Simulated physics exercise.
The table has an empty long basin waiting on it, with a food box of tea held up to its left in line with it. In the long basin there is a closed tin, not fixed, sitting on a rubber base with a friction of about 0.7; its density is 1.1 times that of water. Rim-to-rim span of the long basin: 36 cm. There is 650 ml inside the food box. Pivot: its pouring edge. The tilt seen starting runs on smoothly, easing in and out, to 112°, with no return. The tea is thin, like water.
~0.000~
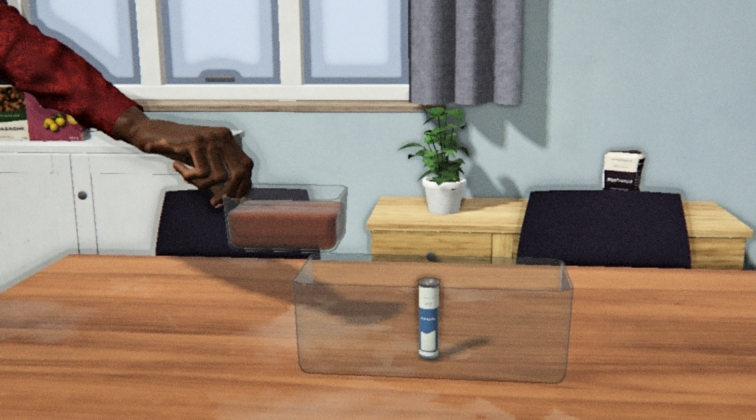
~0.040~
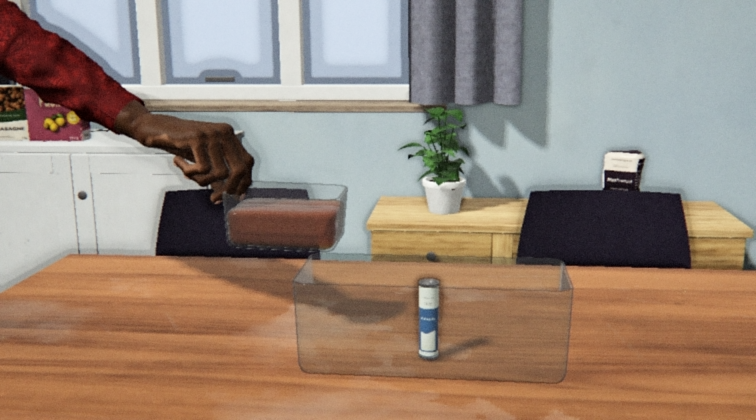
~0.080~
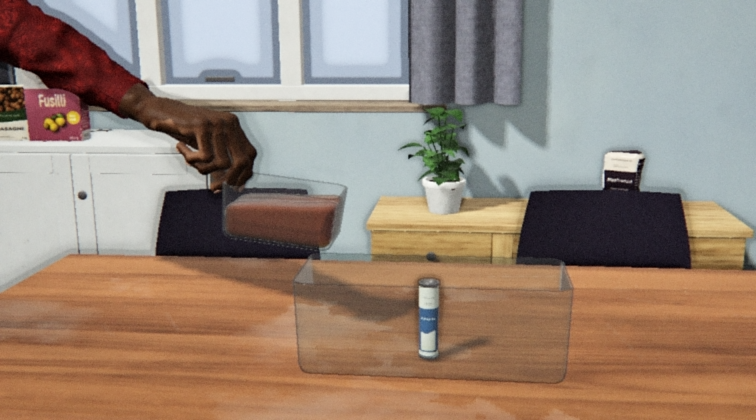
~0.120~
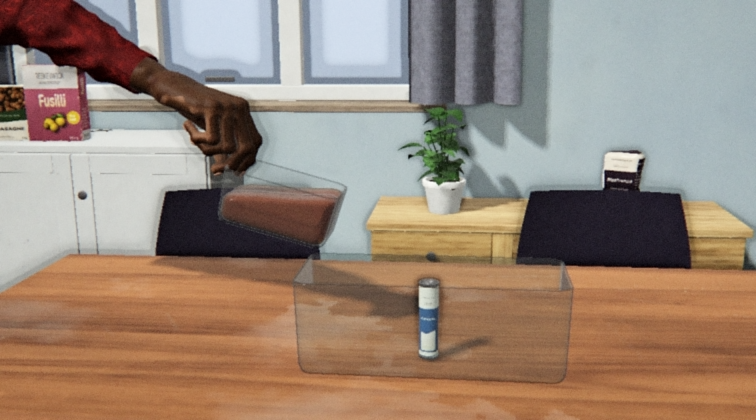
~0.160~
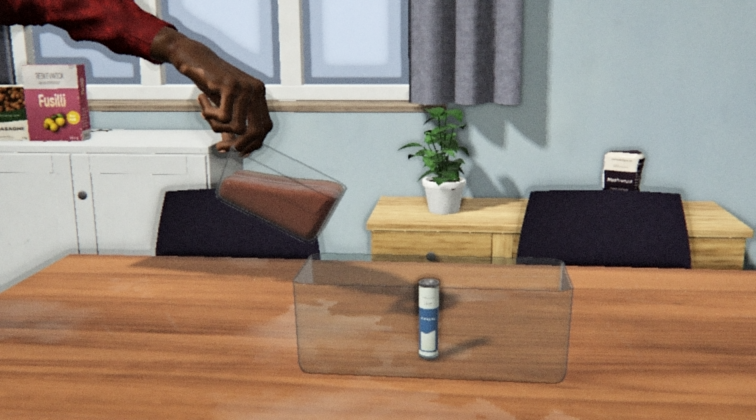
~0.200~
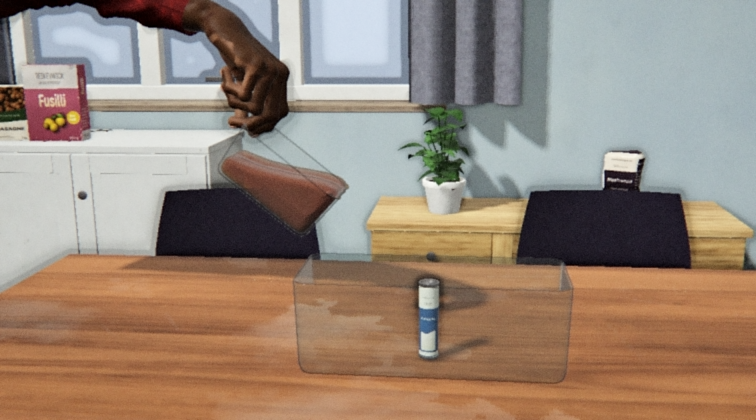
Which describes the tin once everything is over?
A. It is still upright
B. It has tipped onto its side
The answer is B.
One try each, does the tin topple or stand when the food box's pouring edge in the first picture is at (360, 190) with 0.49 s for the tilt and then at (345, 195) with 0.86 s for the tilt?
Try 1: Still standing; try 2: Tipped over.
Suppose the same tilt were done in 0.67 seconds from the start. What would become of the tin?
Result: Tin tipped over.
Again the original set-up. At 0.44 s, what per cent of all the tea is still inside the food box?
Close to 30 in a hundred.
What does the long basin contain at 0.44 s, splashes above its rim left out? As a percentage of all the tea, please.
Near 12 in a hundred.
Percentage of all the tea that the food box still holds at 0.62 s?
About 2 percent.
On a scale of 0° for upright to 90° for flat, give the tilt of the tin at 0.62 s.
Near 35° from upright.
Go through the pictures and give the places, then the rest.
Tilt 0°; pouring edge (343, 194); surface from (236, 206) to (342, 208); the long basin's rim runs from (302, 269) to (568, 276); the tin's top is at (429, 286), in the first picture.
Tilt 2°; pouring edge (343, 194); surface from (235, 205) to (342, 206), in the second picture.
Tilt 7°; pouring edge (343, 194); surface from (234, 200) to (341, 201), in the third picture.
Tilt 15°; pouring edge (342, 194); surface from (232, 191) to (341, 194), in the fourth picture.
Tilt 26°; pouring edge (342, 194); surface from (230, 175) to (342, 188), in the fifth picture.
Tilt 39°; pouring edge (341, 194); surface from (232, 155) to (331, 179); 3 per cent is over the edge, in the sixth picture.
After 0.44 s the tilt is 108° and 30 per cent is still to pour; the tin stands where it began.
After 0.62 s the tilt is 112° and 2 per cent is still to pour; the tin leans 33°.
After 0.80 s the tilt is 112° and 0 per cent is still to pour; the tin lies on its side.
After 1.00 s the tilt is 112° and 0 per cent is still to pour; the tin lies on its side.
In the end the tin lies on its side.
